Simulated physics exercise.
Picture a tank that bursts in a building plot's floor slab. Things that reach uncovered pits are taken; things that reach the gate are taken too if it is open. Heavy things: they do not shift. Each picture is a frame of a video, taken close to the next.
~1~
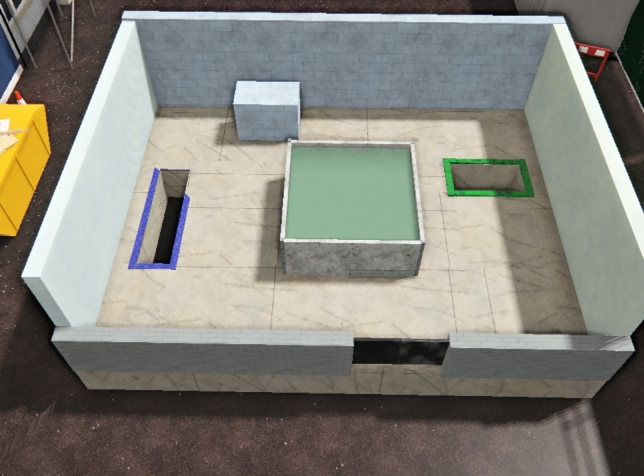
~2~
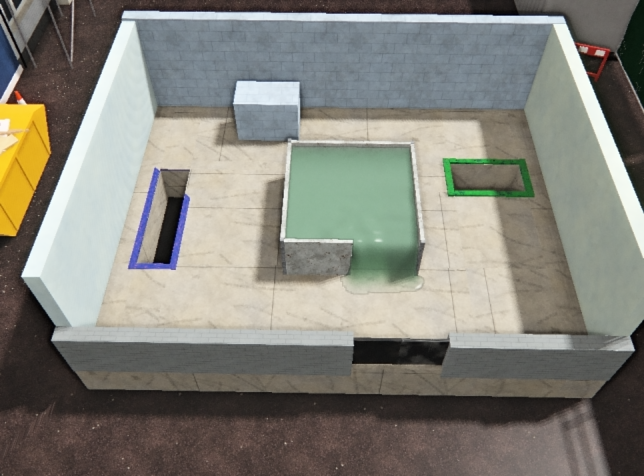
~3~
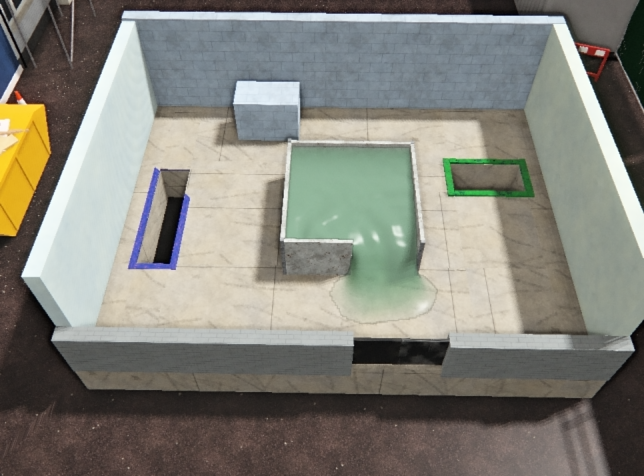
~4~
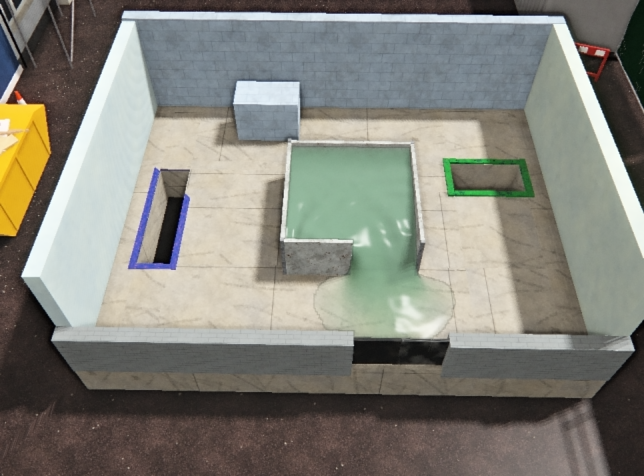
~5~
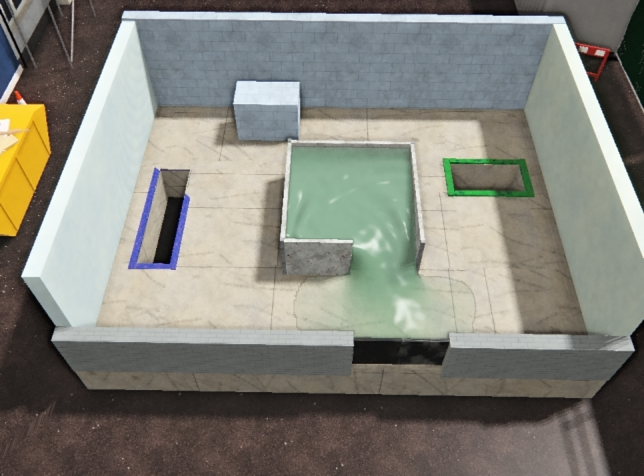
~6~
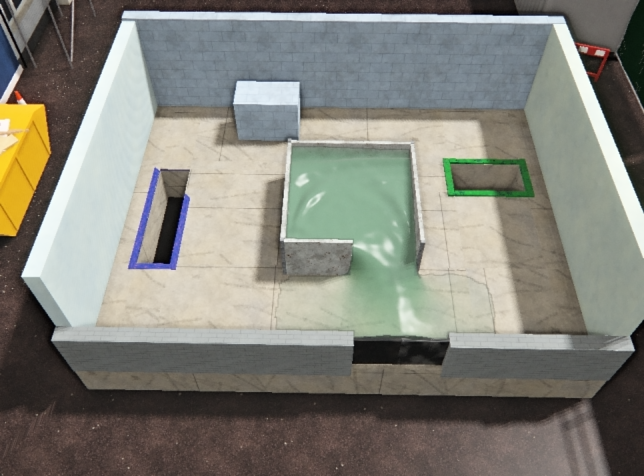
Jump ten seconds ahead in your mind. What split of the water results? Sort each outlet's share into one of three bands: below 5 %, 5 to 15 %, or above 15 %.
Shares: The gate gets below 5 %; the blue pit gets above 15 %; the green pit gets above 15 %.
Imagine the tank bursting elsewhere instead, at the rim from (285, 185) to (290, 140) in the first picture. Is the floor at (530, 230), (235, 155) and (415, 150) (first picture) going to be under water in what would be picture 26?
Note, points one to three: Unreached / reached and soaked / unreached.
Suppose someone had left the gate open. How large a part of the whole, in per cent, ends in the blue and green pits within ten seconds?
The blue pit takes 6 percent while the green pit takes 4 percent.
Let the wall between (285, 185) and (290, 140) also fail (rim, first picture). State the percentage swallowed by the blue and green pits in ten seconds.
The blue pit takes 60 per cent and the green pit 0 per cent.
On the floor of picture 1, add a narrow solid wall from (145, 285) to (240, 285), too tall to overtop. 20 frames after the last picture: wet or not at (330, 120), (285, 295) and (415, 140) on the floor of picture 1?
Result, listed order: Spot 1 kept clear of the flood, spot 2 reached by the flood, spot 3 kept clear of the flood.
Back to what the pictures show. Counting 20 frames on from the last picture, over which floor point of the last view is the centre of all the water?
Somewhere around (373, 262) in the last view.
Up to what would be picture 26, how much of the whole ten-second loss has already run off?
Somewhere around 15 per cent, I'd say.
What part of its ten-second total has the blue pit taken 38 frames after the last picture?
Result: 60 % of the ten-second total.
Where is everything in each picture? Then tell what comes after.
The first picture shows the water tank at (351, 191) is whole and still.
In the second picture, the front is at (347, 284), out from the gap at (384, 261).
In the third picture, the front is at (351, 314), out from the gap at (383, 264).
In the fourth picture, the front is at a hidden place, out from the gap at (383, 264).
In the fifth picture, the front is at a hidden place, out from the gap at (383, 265).
In the sixth picture, the front is at a hidden place, out from the gap at (383, 264).
A moment on, water covers 20 % of the floor; the gate 0 %, the blue pit 0 %, the green pit 0 %.
Next, water covers 35 % of the floor; the gate 0 %, the blue pit 0 %, the green pit 0 %.
Then, water covers 55 % of the floor; the gate 0 %, the blue pit 3 %, the green pit 2 %.
Later, water covers 75 % of the floor; the gate 0 %, the blue pit 13 %, the green pit 11 %.
In the end, water covers 90 % of the floor; the gate 0 %, the blue pit 23 %, the green pit 17 %.
